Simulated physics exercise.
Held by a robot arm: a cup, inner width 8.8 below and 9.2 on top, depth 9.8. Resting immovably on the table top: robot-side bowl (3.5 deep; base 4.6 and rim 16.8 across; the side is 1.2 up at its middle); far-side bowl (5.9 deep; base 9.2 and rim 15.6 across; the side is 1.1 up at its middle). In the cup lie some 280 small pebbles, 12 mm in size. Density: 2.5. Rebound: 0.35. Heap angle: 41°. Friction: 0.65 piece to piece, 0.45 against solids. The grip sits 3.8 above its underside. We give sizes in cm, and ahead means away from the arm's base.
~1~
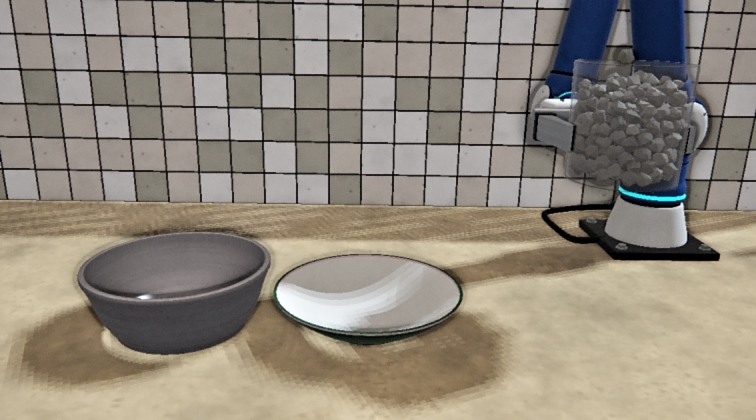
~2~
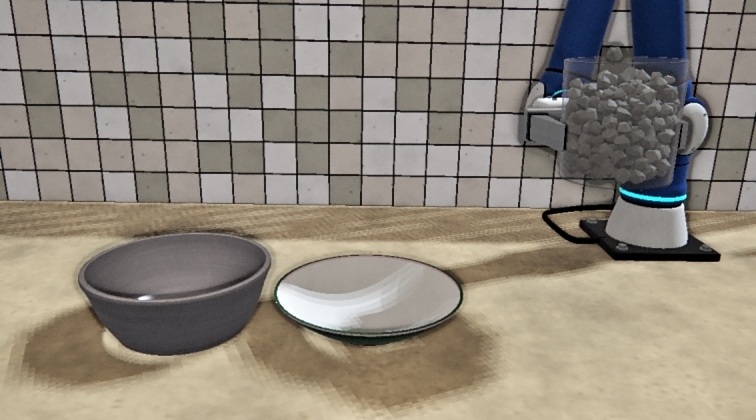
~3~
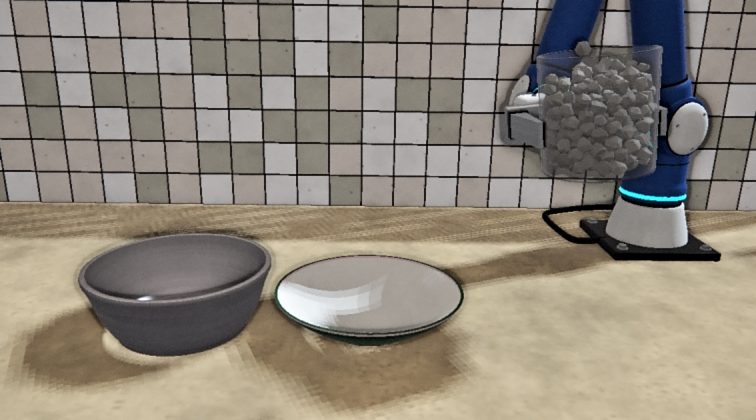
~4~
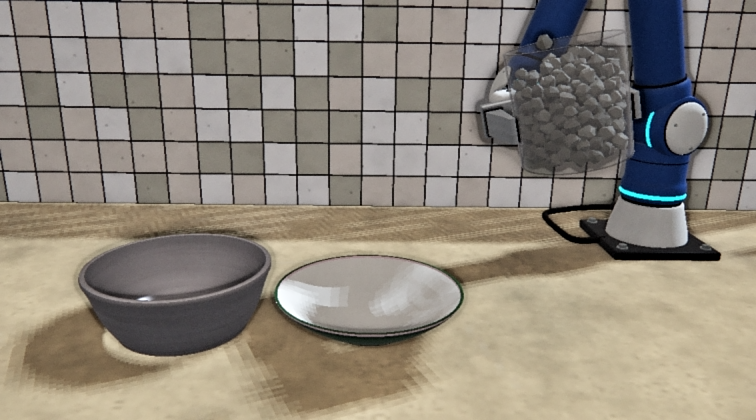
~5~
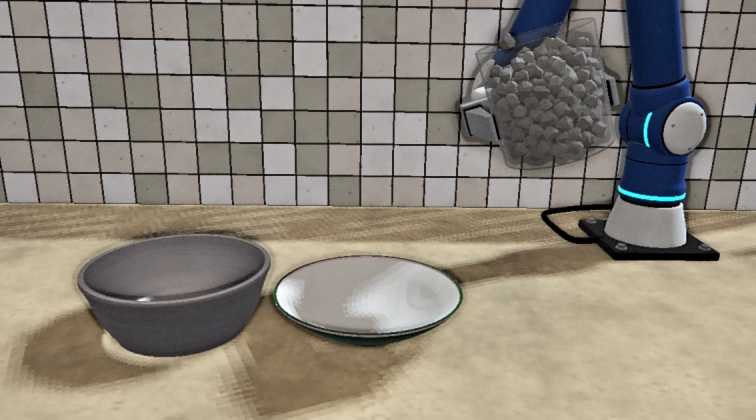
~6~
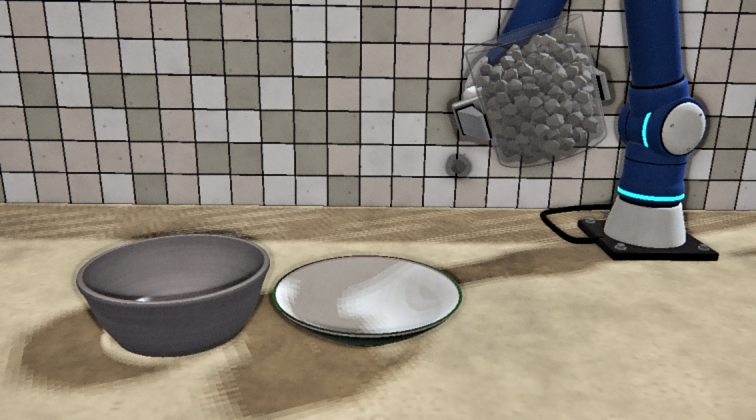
Blue robot arm moving a clear cup of grey pebbles leftward and tilting it slightly, one pebble dropping, beside two still bowls.
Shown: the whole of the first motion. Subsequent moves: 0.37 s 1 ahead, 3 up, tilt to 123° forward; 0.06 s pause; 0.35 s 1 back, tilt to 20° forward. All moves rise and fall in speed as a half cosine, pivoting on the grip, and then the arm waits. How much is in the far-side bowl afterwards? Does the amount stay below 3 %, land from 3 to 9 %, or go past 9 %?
It stays below 3 %.
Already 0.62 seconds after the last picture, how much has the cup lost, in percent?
I'd put it at some 60 percent.
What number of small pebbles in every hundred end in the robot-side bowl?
About 60 %.
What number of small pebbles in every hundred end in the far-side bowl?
About 0 %.
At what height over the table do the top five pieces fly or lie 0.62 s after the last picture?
24 cm or thereabouts.
Then, 0.31 s after the last picture, tilted 117° forward, highest piece 28 above the table; 269 in the cup, 1 in the robot-side bowl, 13 in flight or on a rim.
Then, 0.62 s after the last picture, tilted 63° forward, highest piece 25 above the table; 143 in the robot-side bowl, 110 in the cup, 5 on the table or floor, 25 in flight or on a rim.
Then, 0.98 s after the last picture, tilted 20° forward, highest piece 27 above the table; 171 in the robot-side bowl, 105 in the cup, 7 on the table or floor.
Then, 2.03 s after the last picture, tilted 20° forward, highest piece 27 above the table; 171 in the robot-side bowl, 105 in the cup, 7 on the table or floor.
Final count, 171 in the robot-side bowl, 105 in the cup, 7 on the table or floor. That is 0 % in the far-side bowl.
